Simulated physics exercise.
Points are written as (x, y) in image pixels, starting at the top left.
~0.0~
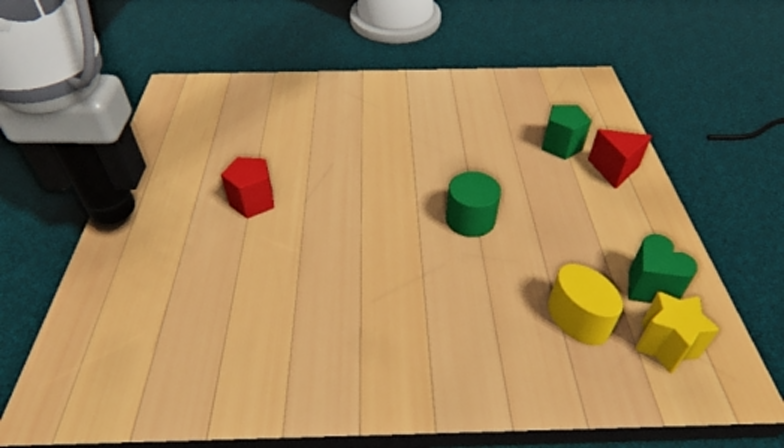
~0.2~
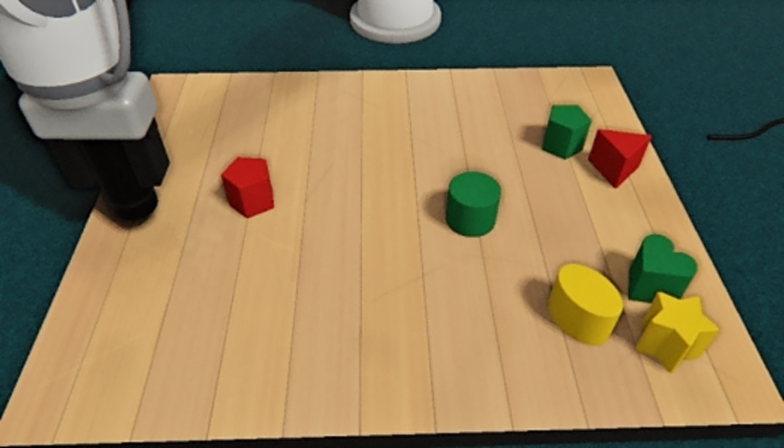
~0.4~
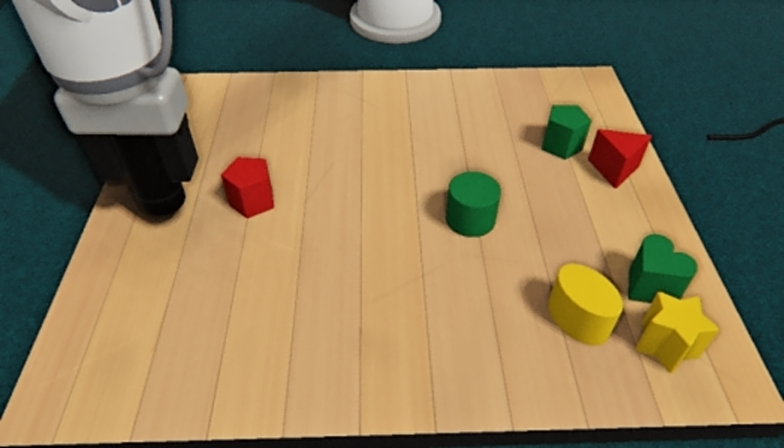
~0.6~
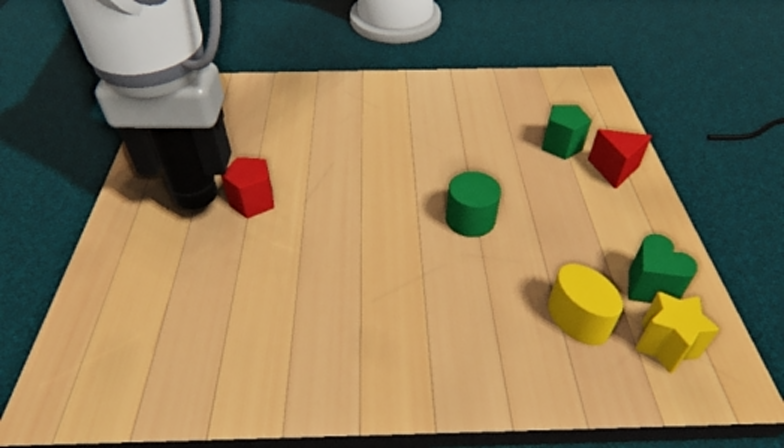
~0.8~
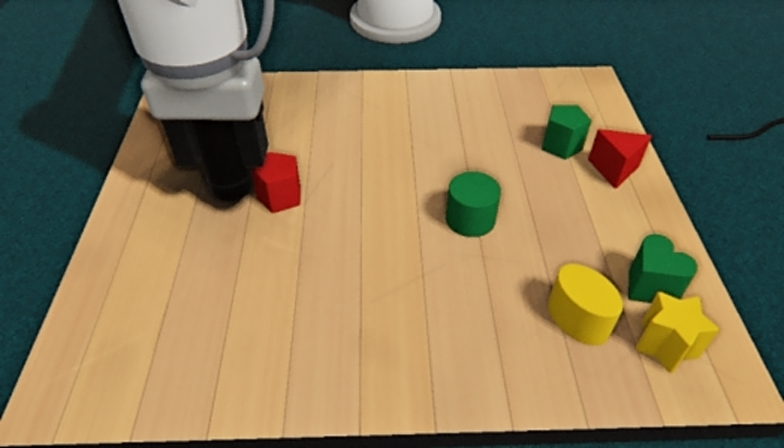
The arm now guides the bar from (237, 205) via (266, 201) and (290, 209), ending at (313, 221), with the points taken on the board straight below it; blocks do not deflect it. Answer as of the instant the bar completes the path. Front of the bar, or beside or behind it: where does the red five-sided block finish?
Answer: Slipped away.
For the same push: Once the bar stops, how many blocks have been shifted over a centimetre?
Put simply, one block is moved more than 1 cm.
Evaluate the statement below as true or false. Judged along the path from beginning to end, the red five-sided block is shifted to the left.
Verdict: True.
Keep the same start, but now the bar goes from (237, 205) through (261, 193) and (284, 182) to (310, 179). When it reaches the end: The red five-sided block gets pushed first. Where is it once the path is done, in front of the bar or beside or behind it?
In front, still.
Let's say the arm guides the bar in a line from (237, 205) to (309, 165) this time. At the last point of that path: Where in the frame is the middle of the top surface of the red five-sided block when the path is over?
Pixel (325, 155).
The first path, step by step. Halfway along, bar (276, 186); red five-sided block (319, 163).
At the end, bar (311, 203); red five-sided block (341, 166), turned 60° anticlockwise.
